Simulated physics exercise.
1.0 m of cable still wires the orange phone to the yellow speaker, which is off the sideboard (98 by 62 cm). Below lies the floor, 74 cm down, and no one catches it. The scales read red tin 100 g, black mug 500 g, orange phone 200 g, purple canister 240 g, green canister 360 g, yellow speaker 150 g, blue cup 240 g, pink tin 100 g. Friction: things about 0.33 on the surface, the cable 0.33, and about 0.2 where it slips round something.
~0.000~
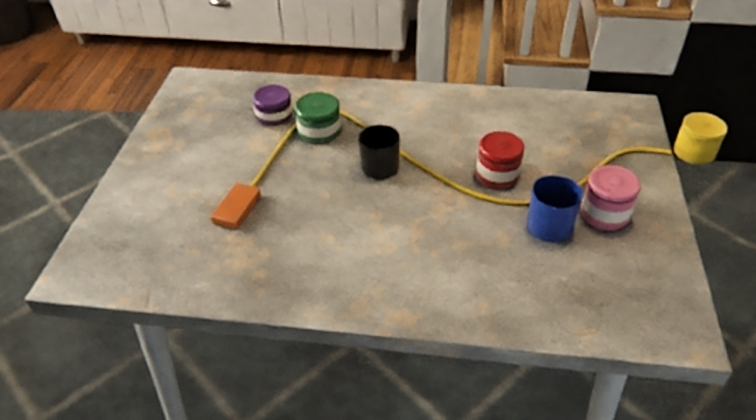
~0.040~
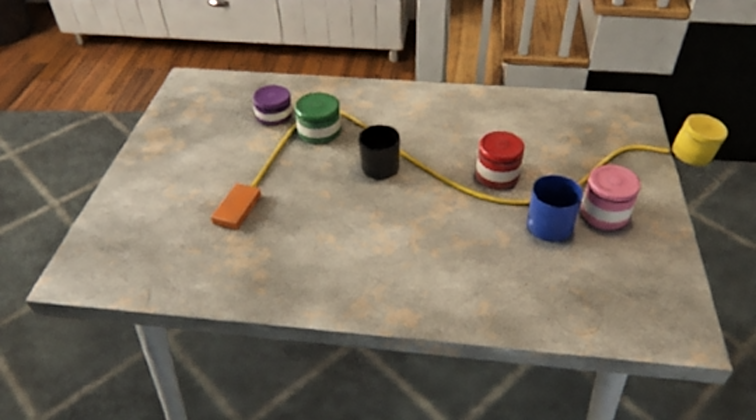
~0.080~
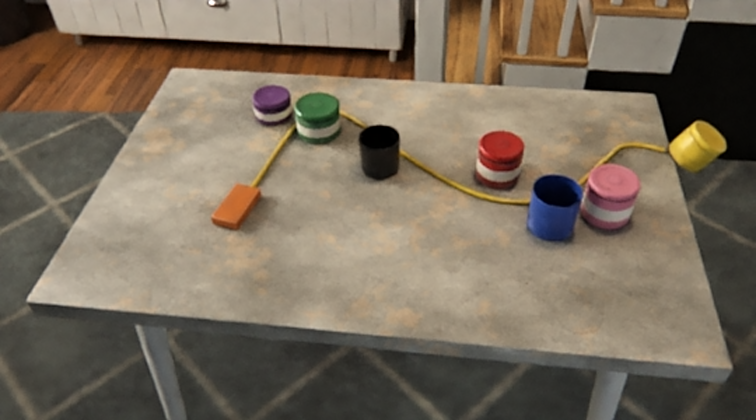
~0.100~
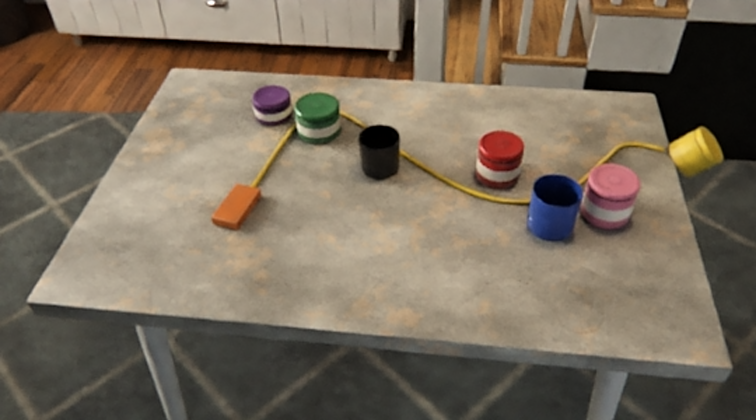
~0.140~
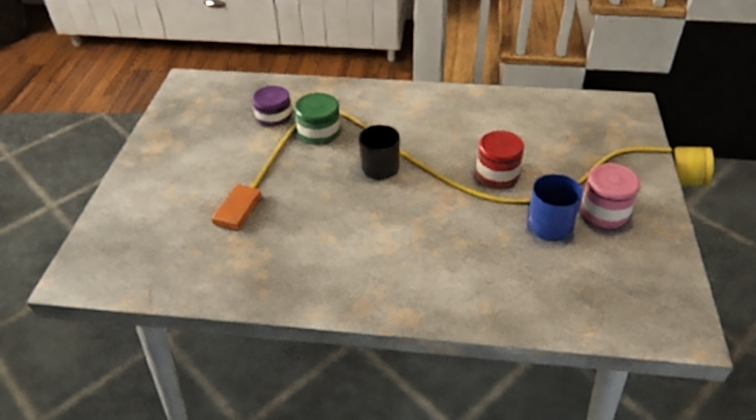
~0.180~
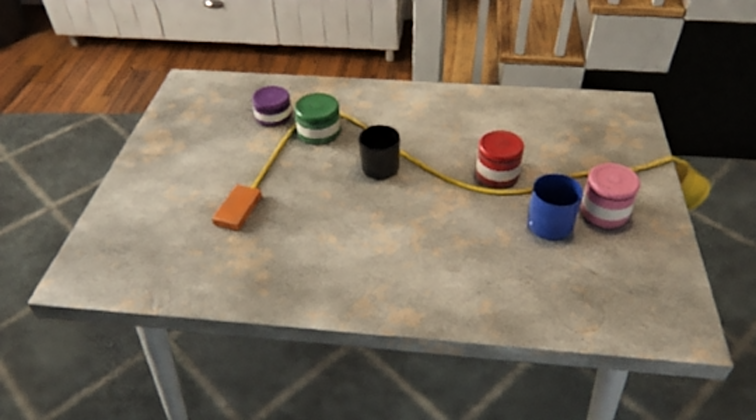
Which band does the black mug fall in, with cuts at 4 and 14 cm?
The black mug lands in the low band.
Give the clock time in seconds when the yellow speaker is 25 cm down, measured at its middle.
That comes at 0.55 seconds.
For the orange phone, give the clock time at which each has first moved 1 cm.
Estimate for the orange phone: Near 0.28 seconds.
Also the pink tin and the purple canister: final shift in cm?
For the pink tin it's 0 cm, while the purple canister comes to 0 cm.
After 0.4 s, the cable's tail end at (259, 181); red tin 13 cm off its start, yellow speaker over the edge, green canister 3 cm off its start.
After 0.7 s, the cable's tail end at (263, 178); red tin 15 cm off its start, yellow speaker over the edge, green canister 4 cm off its start.
After 0.9 s, the cable's tail end at (267, 175); red tin 15 cm off its start at (520, 92), orange phone 4 cm off its start at (251, 186), green canister 4 cm off its start at (325, 116).
After 1.2 s, the cable's tail end at (267, 175); red tin 15 cm off its start, orange phone 4 cm off its start, green canister 4 cm off its start.
After 2.4 s, the cable's tail end at (267, 175); black mug 0 cm off its start at (380, 137), red tin 15 cm off its start at (520, 92), yellow speaker over the edge, orange phone 4 cm off its start at (252, 186).
